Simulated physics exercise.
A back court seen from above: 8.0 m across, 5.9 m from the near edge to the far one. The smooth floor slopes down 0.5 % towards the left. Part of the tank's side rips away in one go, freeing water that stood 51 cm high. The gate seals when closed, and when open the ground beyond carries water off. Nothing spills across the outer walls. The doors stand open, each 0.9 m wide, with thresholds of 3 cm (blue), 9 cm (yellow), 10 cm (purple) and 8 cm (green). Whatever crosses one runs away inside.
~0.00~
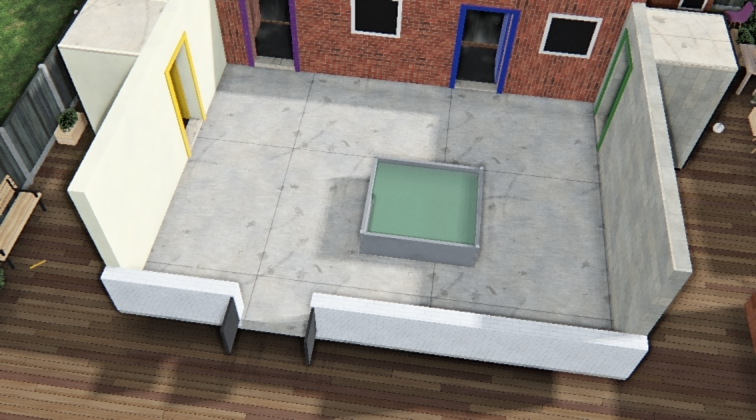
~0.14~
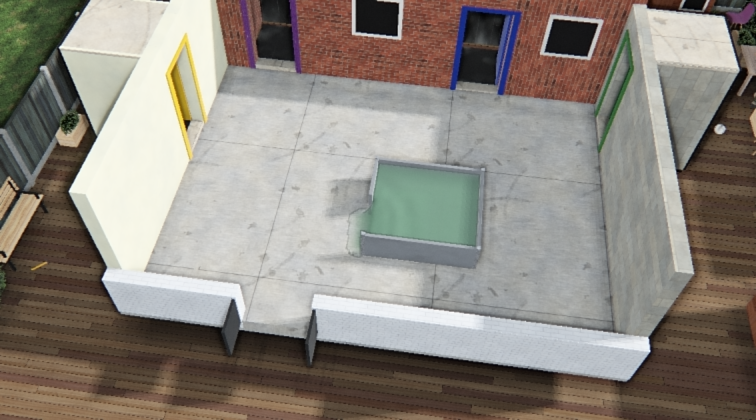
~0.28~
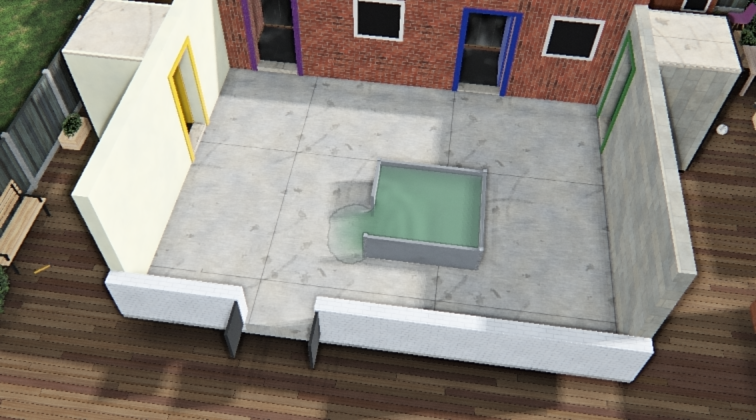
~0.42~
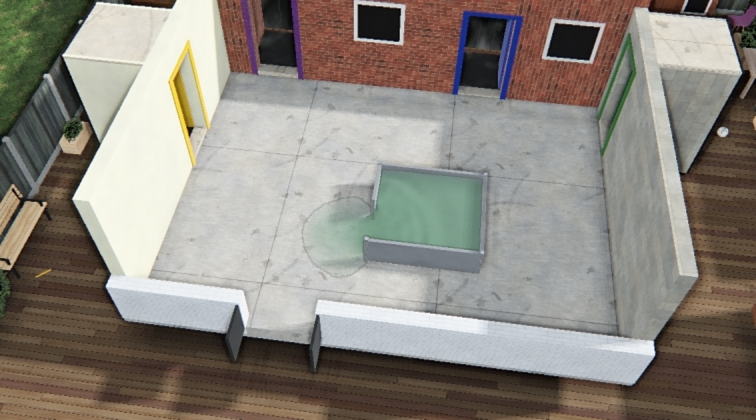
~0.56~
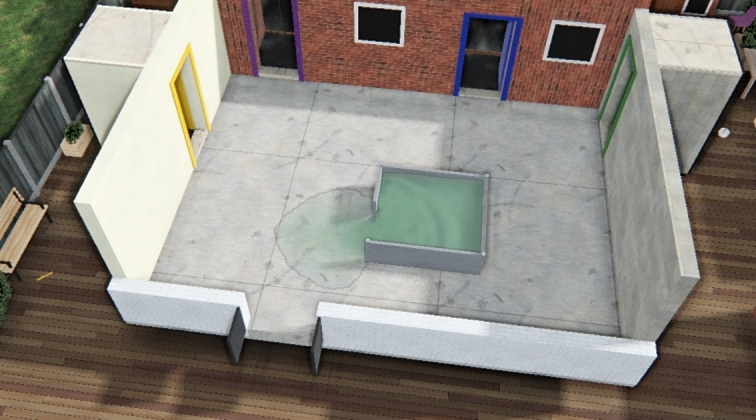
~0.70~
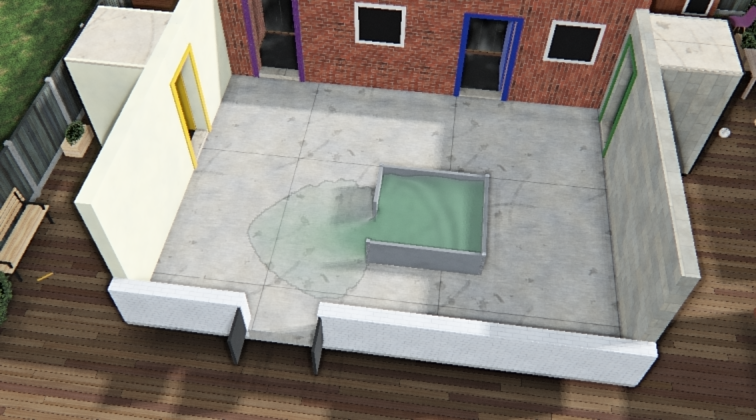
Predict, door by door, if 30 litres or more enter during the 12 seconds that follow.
Door by door: At the blue door it does not reach the limit; at the yellow door it keeps below the limit; at the purple door it does not reach the limit; at the green door it keeps below the limit.
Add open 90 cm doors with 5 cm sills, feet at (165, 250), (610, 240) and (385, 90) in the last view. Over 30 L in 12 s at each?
In that order: Past it, not over, below.
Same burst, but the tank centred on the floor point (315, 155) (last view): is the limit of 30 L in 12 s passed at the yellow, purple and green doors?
Against that limit: Yellow above, purple under, green not over.
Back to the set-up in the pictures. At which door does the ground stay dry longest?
It is the green one.
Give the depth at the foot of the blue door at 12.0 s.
Some 2.5 cm.
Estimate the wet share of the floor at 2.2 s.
About 30 per cent.
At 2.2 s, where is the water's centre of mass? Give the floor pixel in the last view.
At about (357, 231).
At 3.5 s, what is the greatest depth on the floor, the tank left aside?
Roughly 18 cm.
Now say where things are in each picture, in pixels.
The first picture shows the tank at (424, 202) is whole and still, 51 cm deep.
In the second picture, the front is at (361, 212), 0.5 m from the gap at (368, 228); 0.2 m2 of floor is under water; 51 cm left at the back of the tank.
In the third picture, the front is at (340, 214), 0.7 m from the gap at (371, 231); 0.7 m2 of floor is under water; 51 cm left at the back of the tank.
In the fourth picture, the front is at (310, 221), 1.2 m from the gap at (372, 234); 1.4 m2 of floor is under water; 51 cm left at the back of the tank.
In the fifth picture, water pours out at (373, 236) and has run 1.7 m, to (280, 231); typically 4 cm deep outside, 51 cm at the tank's back.
In the sixth picture, the front is at (254, 231), 2.2 m from the gap at (373, 236); 3.4 m2 of floor is under water; 48 cm left at the back of the tank.
After 1.4 s water covers 20 % of the floor and is deepest (30 cm) near (369, 241); blue door not reached, yellow door not reached, purple door not reached, green door not reached.
After 2.2 s water covers 30 % of the floor and is deepest (34 cm) near (145, 294); blue door not reached, yellow door 8 cm at the sill, 0 L in, purple door not reached, green door not reached.
After 3.5 s water covers 30 % of the floor and is deepest (18 cm) near (204, 311); blue door not reached, yellow door 10 cm at the sill, 4 L in, purple door not reached, green door not reached.
After 7.0 s water covers 45 % of the floor and is deepest (14 cm) near (229, 83); blue door not reached, yellow door 8 cm at the sill, 6 L in, purple door 11 cm at the sill, 0 L in, green door not reached.
After 12.0 s water covers 70 % of the floor and is deepest (7 cm) near (208, 136); blue door 2 cm at the sill, 0 L in, yellow door 7 cm at the sill, 6 L in, purple door 7 cm at the sill, 2 L in, green door 1 cm at the sill, 0 L in.
